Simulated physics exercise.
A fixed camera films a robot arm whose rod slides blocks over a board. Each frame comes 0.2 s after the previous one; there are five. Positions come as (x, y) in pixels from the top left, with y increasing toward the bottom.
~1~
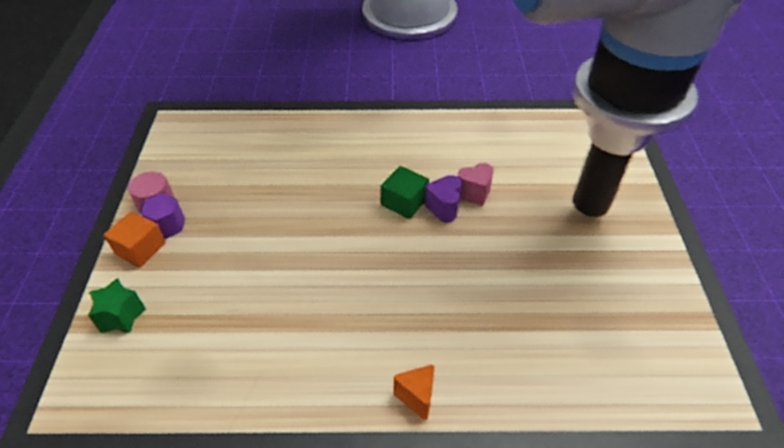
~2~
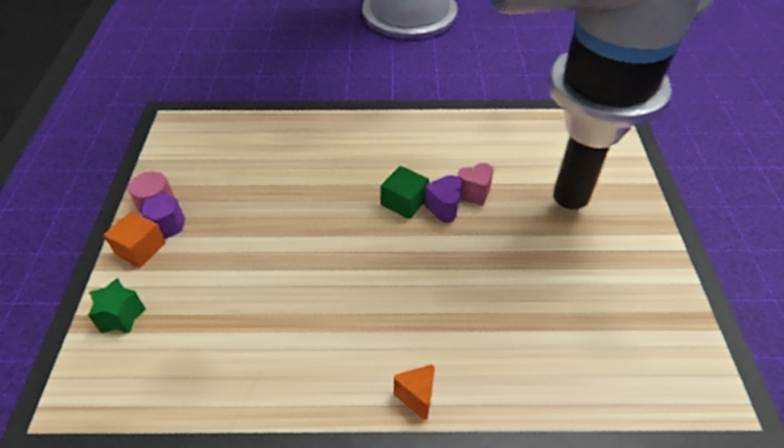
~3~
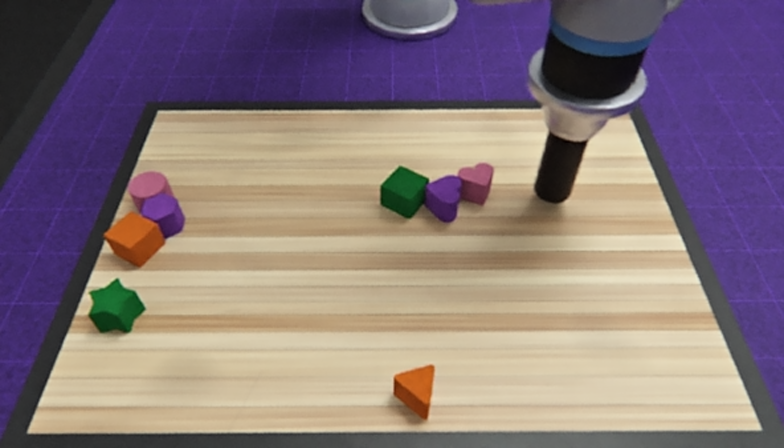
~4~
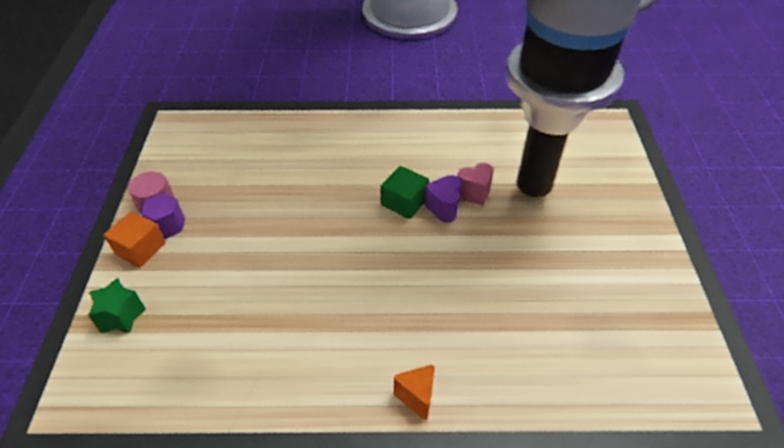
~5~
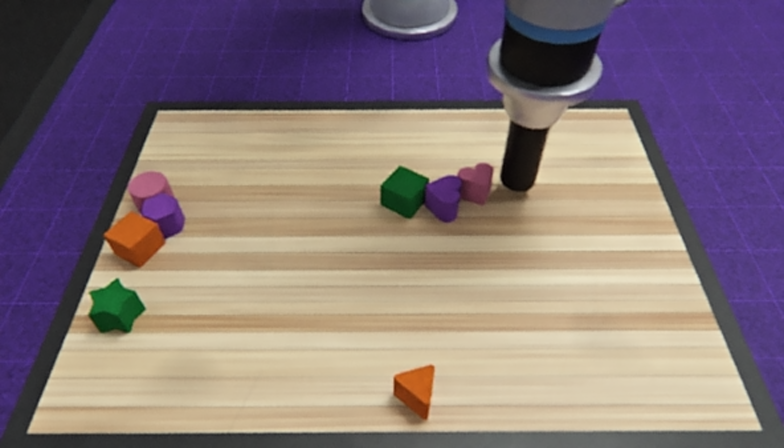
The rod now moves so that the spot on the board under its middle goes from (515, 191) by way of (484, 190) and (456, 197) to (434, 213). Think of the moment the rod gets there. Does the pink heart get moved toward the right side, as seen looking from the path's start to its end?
My answer is yes.
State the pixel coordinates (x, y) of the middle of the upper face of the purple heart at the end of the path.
Its top centre lands on (414, 211).
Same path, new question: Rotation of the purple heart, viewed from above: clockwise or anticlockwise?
Looking down, my answer is that the purple heart rotates anticlockwise.
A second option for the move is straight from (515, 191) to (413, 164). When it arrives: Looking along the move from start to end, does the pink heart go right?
No
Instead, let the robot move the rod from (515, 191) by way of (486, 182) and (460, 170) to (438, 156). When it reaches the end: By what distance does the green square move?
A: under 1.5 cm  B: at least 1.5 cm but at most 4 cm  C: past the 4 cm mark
(A)
On the path given first. Halfway along, rod (471, 180); green square (399, 182); purple heart (435, 195), turned 45° anticlockwise; pink heart (439, 170), turned 20° anticlockwise.
At the end, rod (435, 201); green square (384, 184); purple heart (414, 211), turned 55° anticlockwise; pink heart (417, 171), turned 15° clockwise.
